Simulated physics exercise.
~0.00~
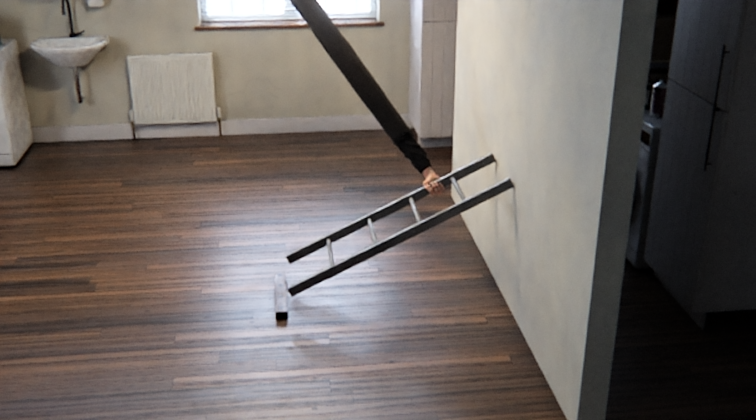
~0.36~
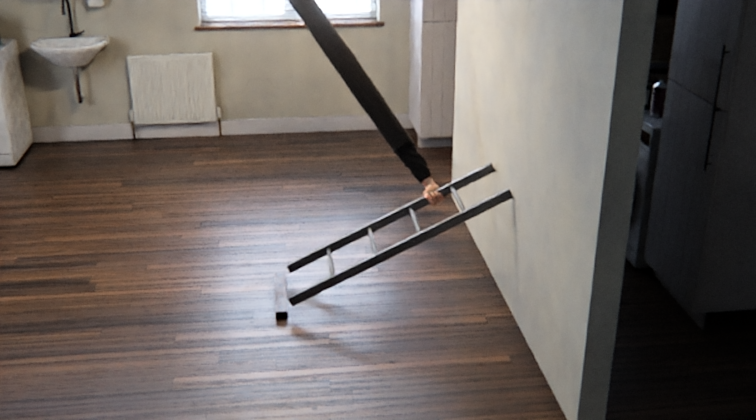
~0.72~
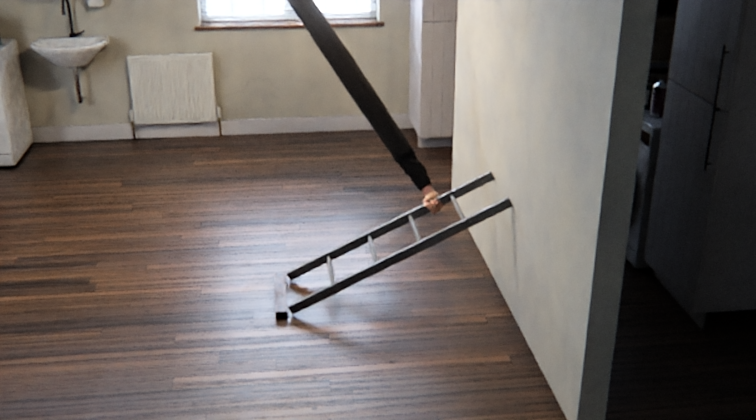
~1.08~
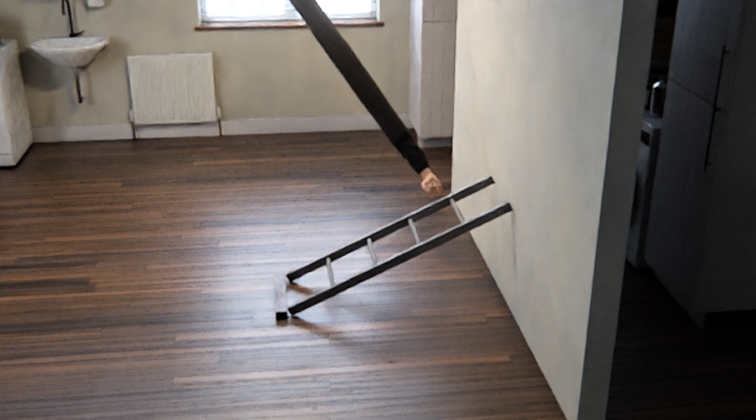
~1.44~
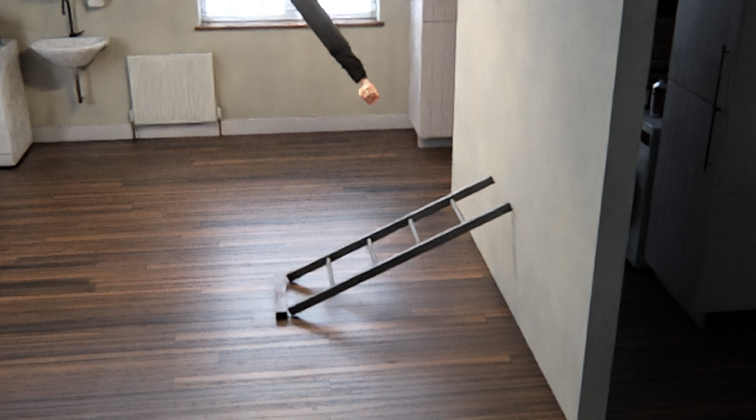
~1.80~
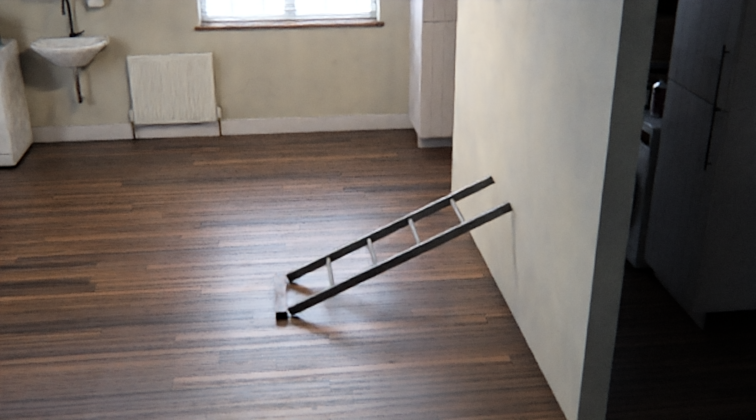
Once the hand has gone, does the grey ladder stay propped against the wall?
Yes, it does. The grey ladder keeps its slant against the wall, with its foot still beside the batten, after the arm has left.
